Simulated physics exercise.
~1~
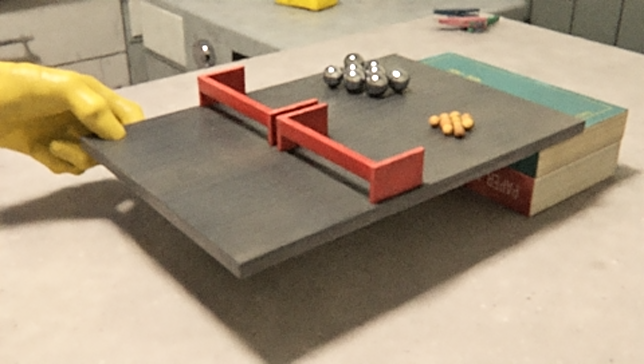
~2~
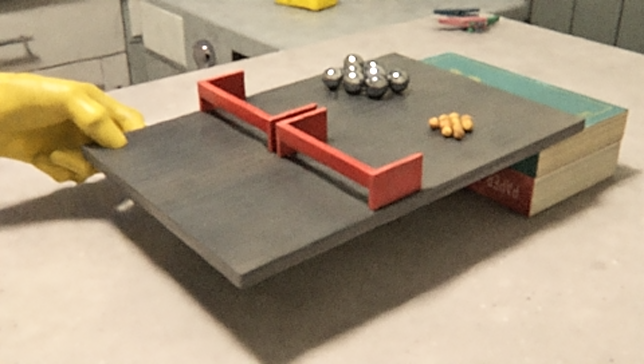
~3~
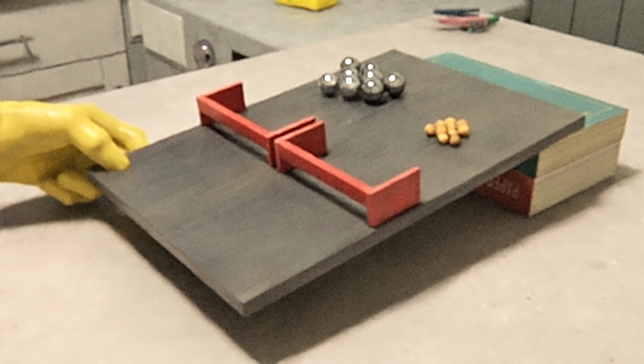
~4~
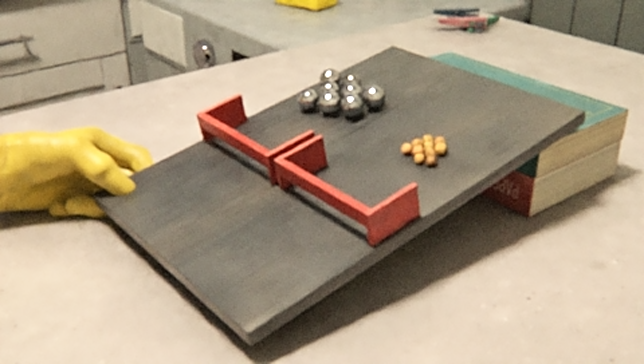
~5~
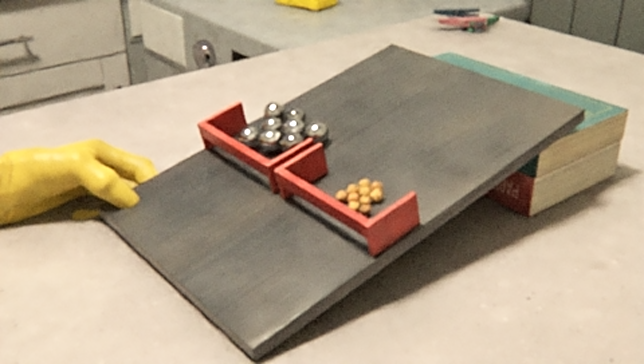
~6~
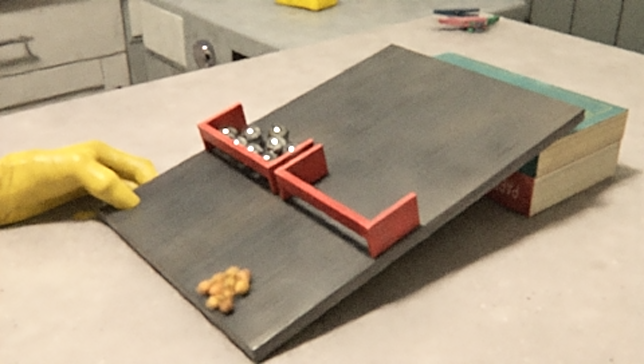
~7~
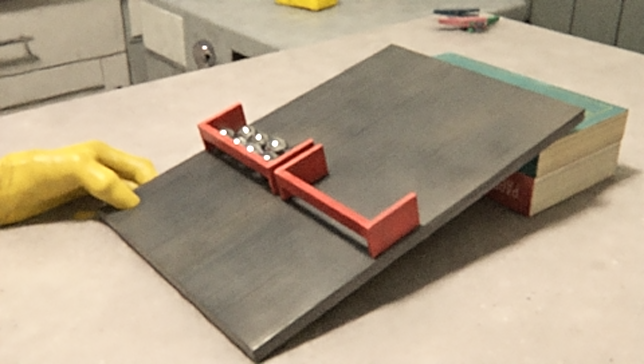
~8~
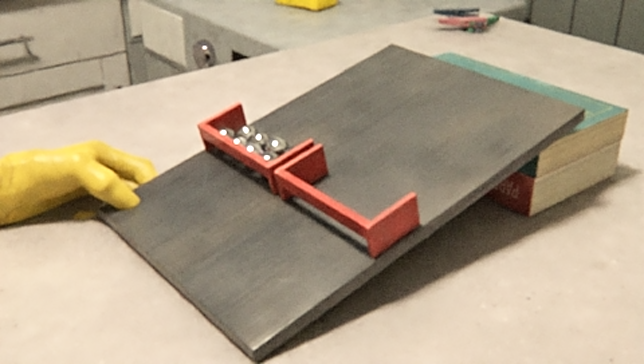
On a pale counter in a workroom, seen from slightly above by a still camera, a dark board rests its far end on two stacked books. A yellow-gloved hand holds the free end at the left, with shiny metal balls and small orange pieces lying upslope of two red barriers. The hand lowers its end, steepening the board, and both heaps move down to the left. The balls gather behind the farther barrier, while the orange pieces pass under the nearer one, continue down the board and disappear from view. Finally, the board rests tilted, the balls still held back.
